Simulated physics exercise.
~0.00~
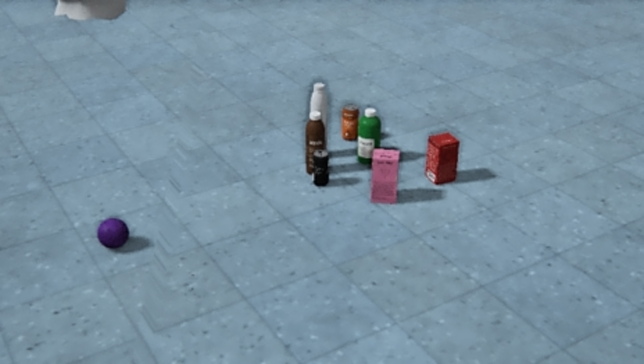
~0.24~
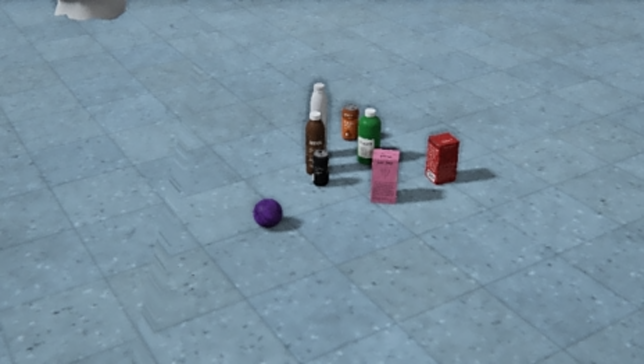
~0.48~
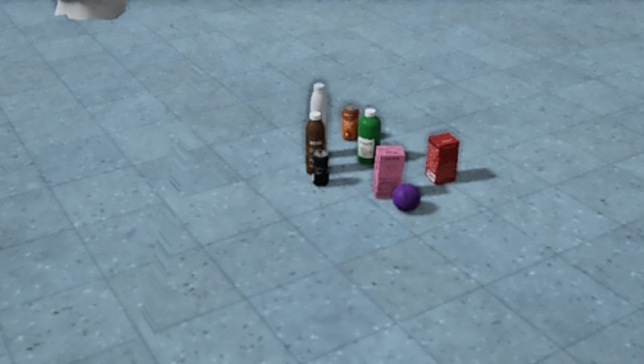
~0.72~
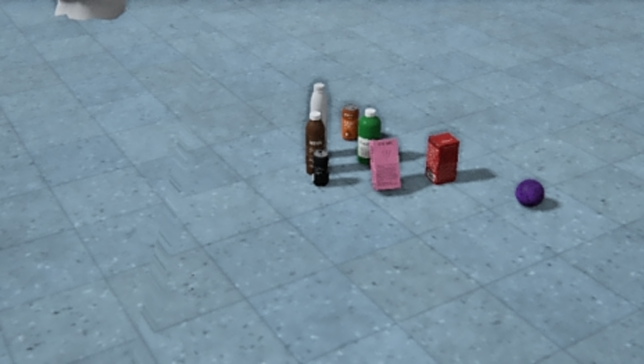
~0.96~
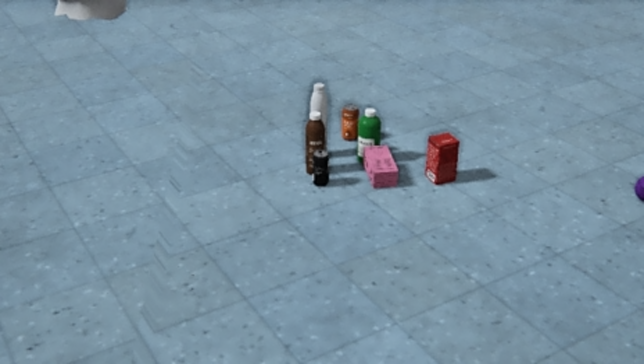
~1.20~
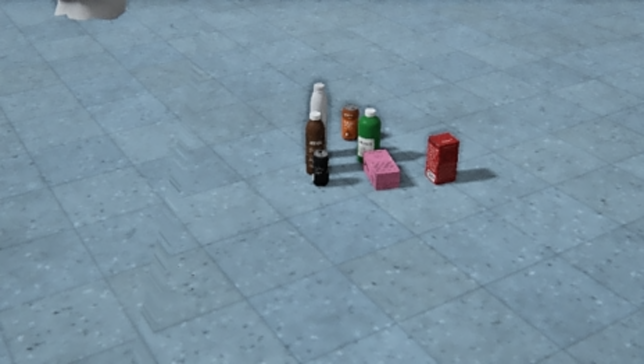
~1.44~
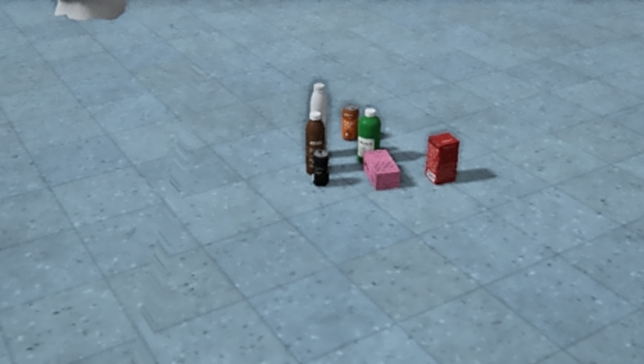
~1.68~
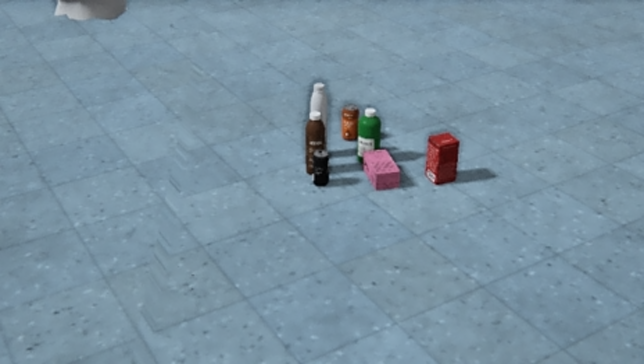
On a tiled floor, a purple ball rolls right past bottles and a pink carton topples.
